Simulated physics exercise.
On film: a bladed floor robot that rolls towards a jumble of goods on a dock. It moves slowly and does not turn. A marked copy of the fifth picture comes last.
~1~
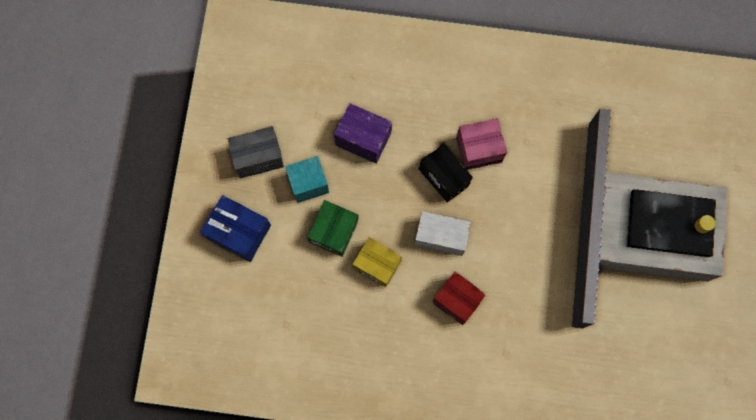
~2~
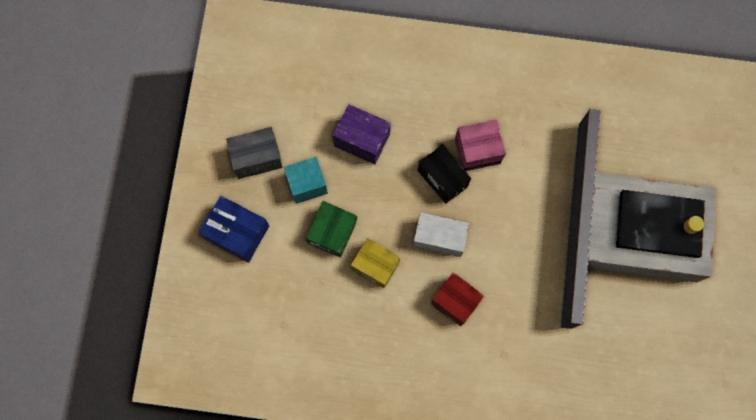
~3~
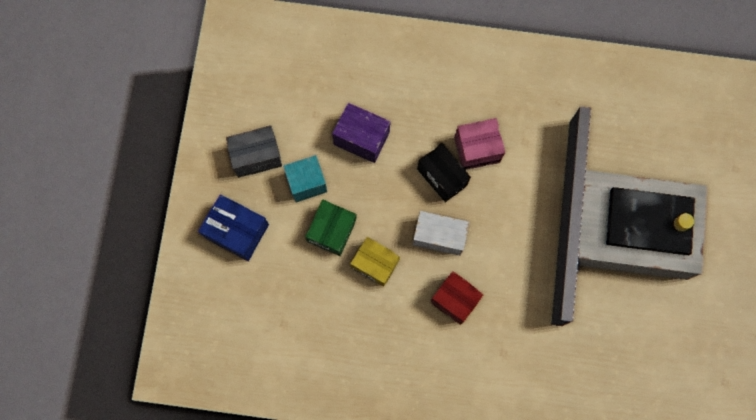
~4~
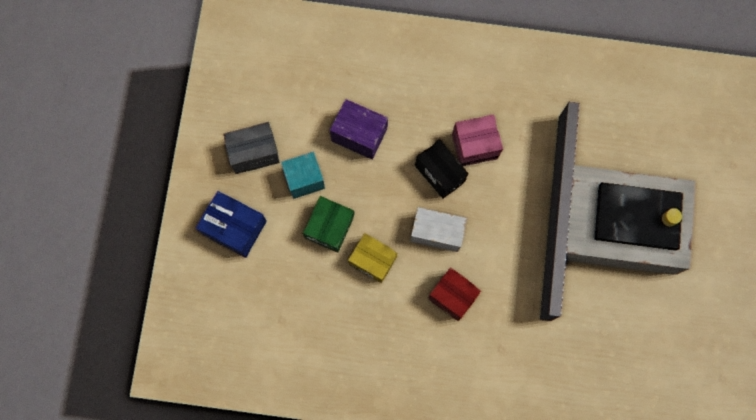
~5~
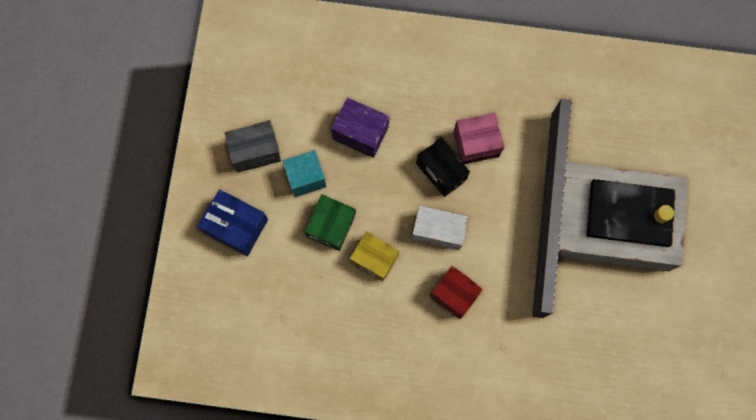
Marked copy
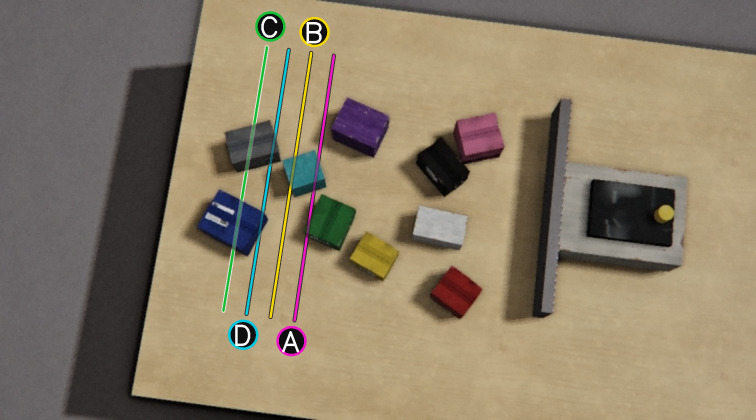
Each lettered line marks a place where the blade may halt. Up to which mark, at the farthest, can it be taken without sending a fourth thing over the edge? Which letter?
No fourth one falls up to C.
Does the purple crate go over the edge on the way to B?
No.
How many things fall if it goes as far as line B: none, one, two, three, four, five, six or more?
The count is none.
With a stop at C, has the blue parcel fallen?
Yes.
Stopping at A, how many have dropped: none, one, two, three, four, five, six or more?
In all, none.
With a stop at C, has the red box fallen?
By then, no.
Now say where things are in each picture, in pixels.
White crate (442, 233); grey box (256, 153); red box (459, 298), in the first frame.
Robot (655, 223); blue parcel (235, 230), in the second frame.
Robot (644, 220); yellow parcel (375, 262), in the third frame.
Robot (633, 215); pink box (477, 141), in the fourth frame.
Robot (625, 212); turquoise crate (305, 174); white crate (439, 228); grey box (253, 147), in the fifth frame.
On the marked copy, A at (315, 184); B at (292, 181); C at (246, 175); D at (268, 178).
Taking C. A third of the way, robot (512, 197); red box (405, 298); pink box (424, 126).
Two thirds of the way, robot (399, 183); blue parcel (207, 225); grey box (229, 148).
When it is over, robot (312, 172); grey box over the edge; blue parcel over the edge; two fallen.
As for the rest, A is within the limit but short; B is within the limit but short; D is within the limit but short.
